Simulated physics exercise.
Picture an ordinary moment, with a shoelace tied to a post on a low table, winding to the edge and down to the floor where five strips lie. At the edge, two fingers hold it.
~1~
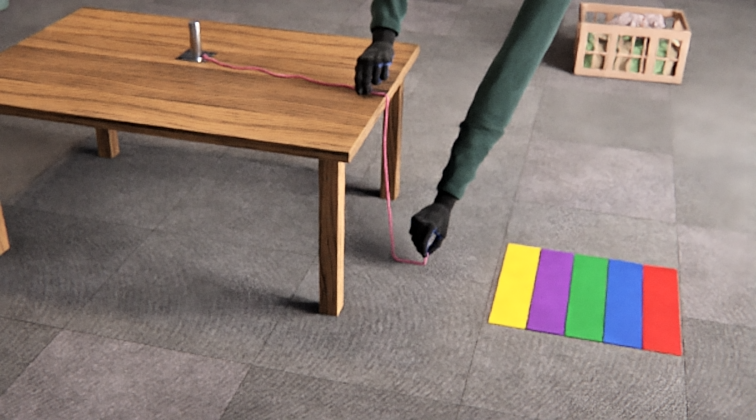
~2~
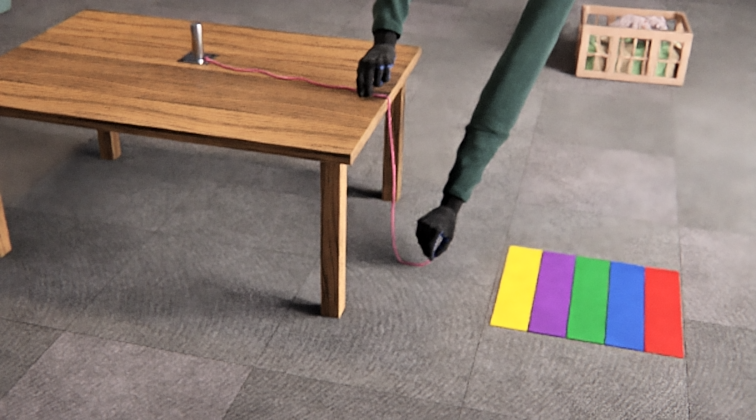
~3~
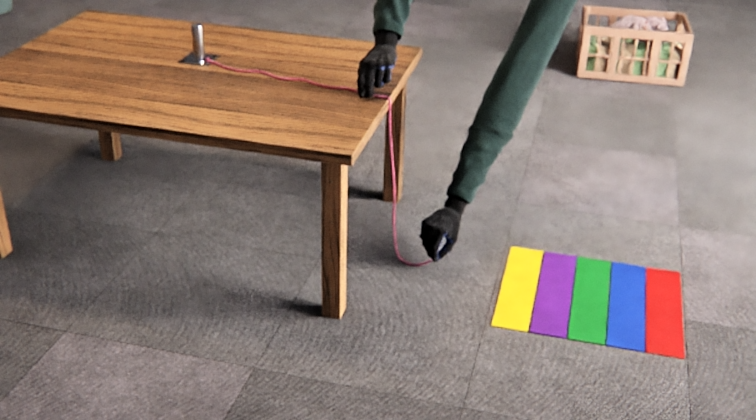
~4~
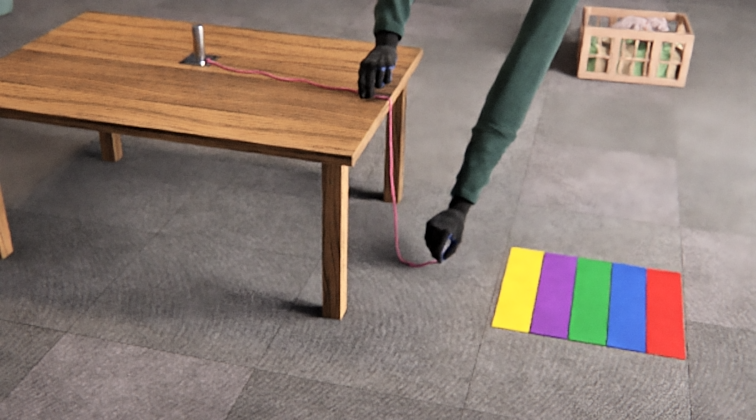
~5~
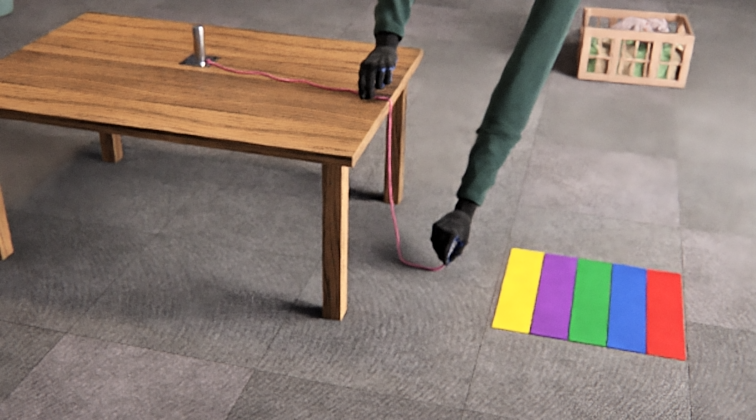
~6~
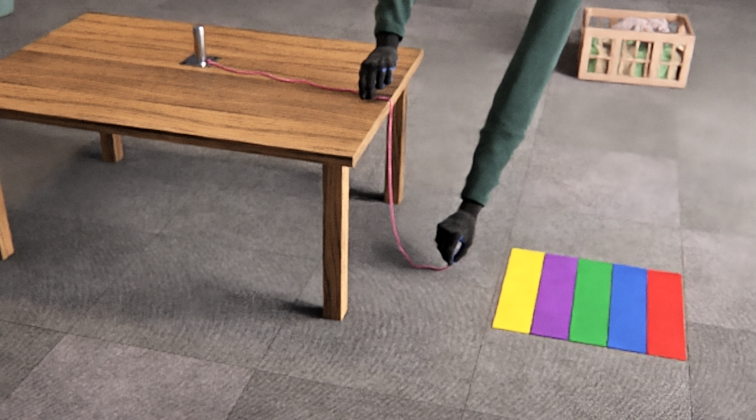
A gloved hand near the floor draws the end of a red shoelace slightly rightward, while another gloved hand holds it at the table's edge; the lace runs from a metal post, with five coloured strips lying to the right.
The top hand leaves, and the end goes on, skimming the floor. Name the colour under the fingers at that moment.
Purple.
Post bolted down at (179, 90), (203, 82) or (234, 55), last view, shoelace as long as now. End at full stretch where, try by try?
You'd find it around (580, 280), then (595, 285), and finally (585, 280).
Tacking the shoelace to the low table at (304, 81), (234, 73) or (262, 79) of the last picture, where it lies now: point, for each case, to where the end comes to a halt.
Expect roughly (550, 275) for the first, (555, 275) for the second and (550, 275) for the third.
A little later, end near (499, 269); short of the strips.
Next, end near (536, 274); over yellow.
When it is tight, end near (558, 278); over purple. The purple one.
